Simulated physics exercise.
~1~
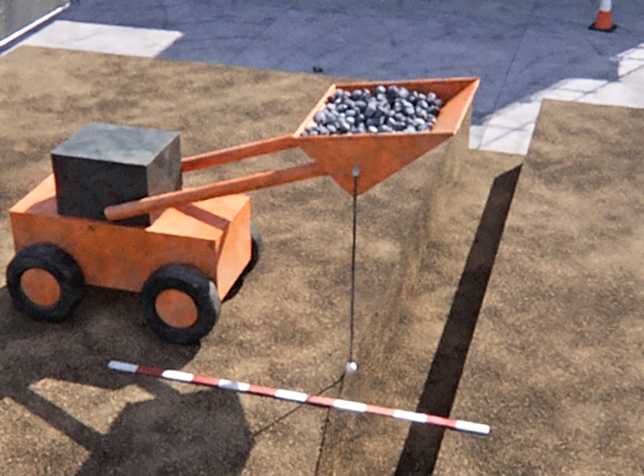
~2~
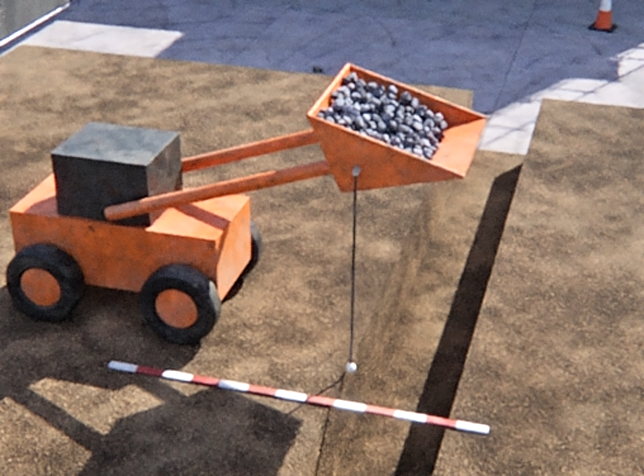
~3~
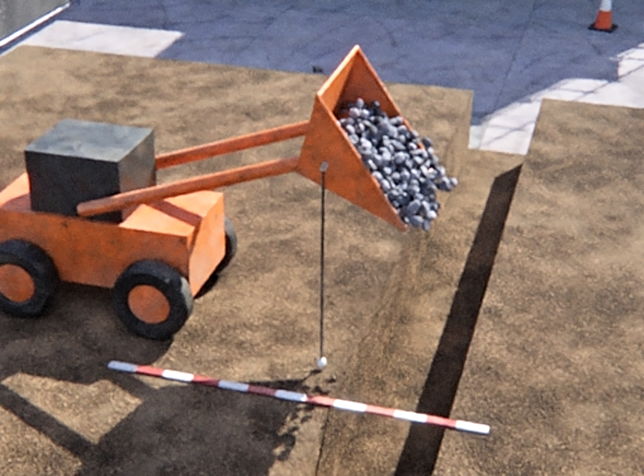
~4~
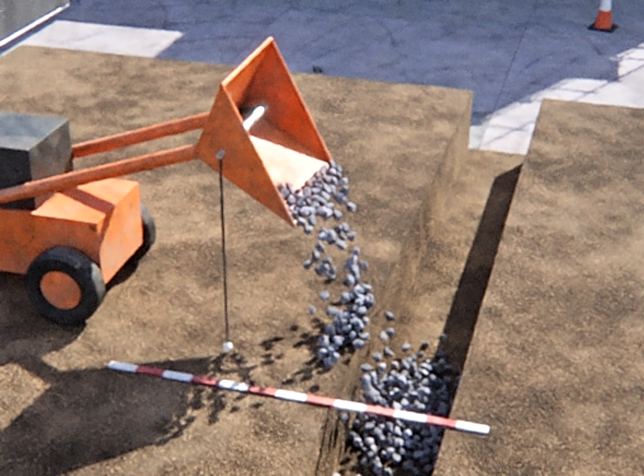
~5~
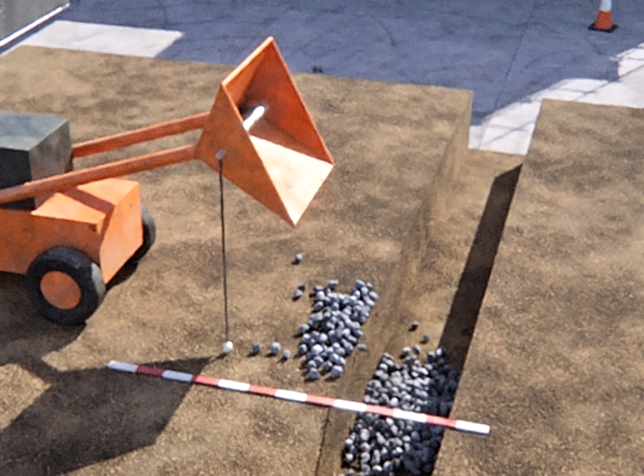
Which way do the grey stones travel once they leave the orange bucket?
They fall down, most of them landing in the trench and the rest on the ground beside it.
